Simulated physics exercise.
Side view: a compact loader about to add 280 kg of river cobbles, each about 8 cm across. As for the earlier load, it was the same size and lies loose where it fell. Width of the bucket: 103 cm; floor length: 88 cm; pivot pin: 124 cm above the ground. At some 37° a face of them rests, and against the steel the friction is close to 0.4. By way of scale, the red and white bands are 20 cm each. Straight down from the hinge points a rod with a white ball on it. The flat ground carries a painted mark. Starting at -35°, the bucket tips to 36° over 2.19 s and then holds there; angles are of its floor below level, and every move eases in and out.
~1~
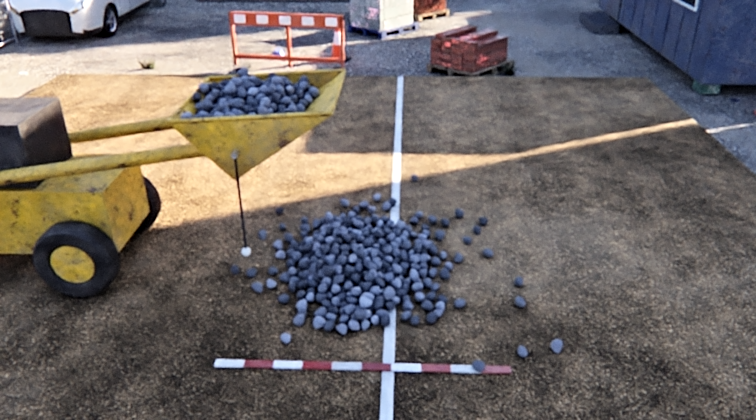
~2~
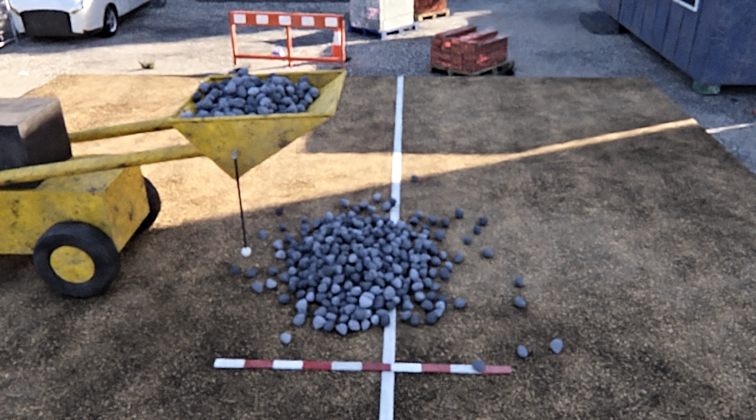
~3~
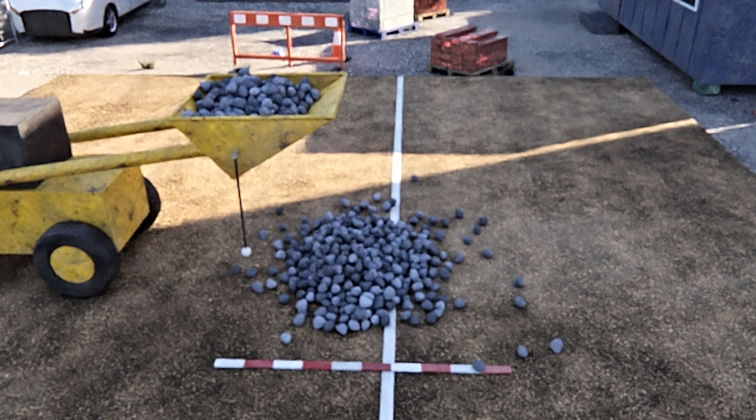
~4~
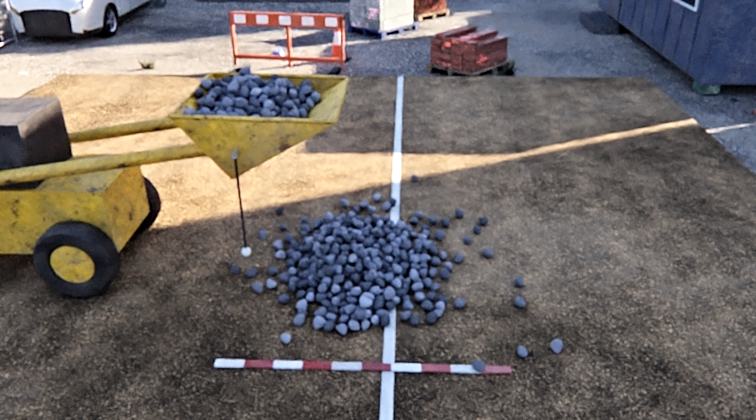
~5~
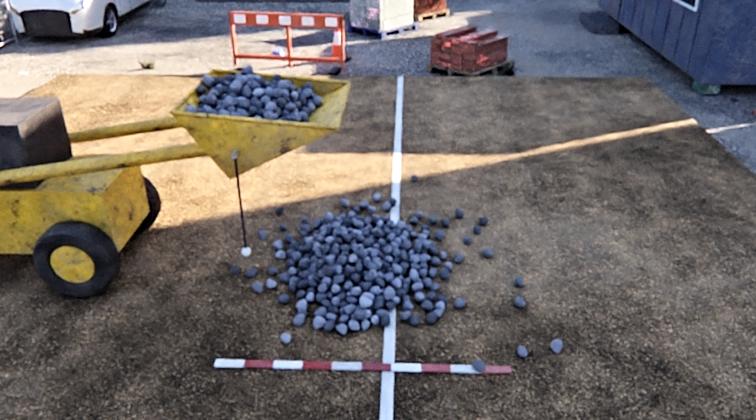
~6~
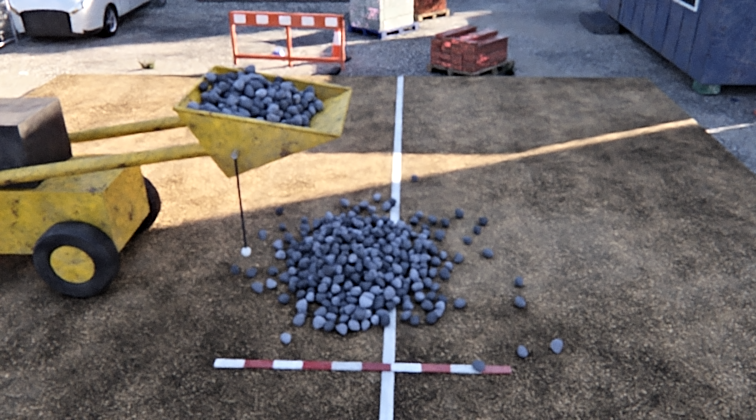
On a brown patch of ground in an outdoor yard, a yellow loader holds a bucket of grey stones beside a loose pile that straddles a white line. The bucket, tilted back at first, slowly rotates slightly forward, its right edge lowering, while its stones stay inside and the pile remains still.
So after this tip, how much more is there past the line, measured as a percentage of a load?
About 57 out of 100.
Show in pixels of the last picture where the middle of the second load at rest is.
(391, 253).
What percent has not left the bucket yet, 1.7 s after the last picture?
Around 25 in a hundred.
Then, 1.0 s after the last picture the floor is at 25°; in per cent of one load, 95 in the bucket, 83 short of the line, 22 past the line; the foremost stones are at (501, 273).
Then, 1.7 s after the last picture the floor is at 36°; in per cent of one load, 26 in the bucket, 139 short of the line, 35 past the line; the foremost stones are at (501, 273).
Then, 2.0 s after the last picture the floor is at 36°; in per cent of one load, 1 in the bucket, 138 short of the line, 62 past the line; the foremost stones are at (503, 279).
Then, 4.6 s after the last picture the floor is at 36°; in per cent of one load, 0 in the bucket, 121 short of the line, 79 past the line; the foremost stones are at (515, 282). Net gain past the line, 57.
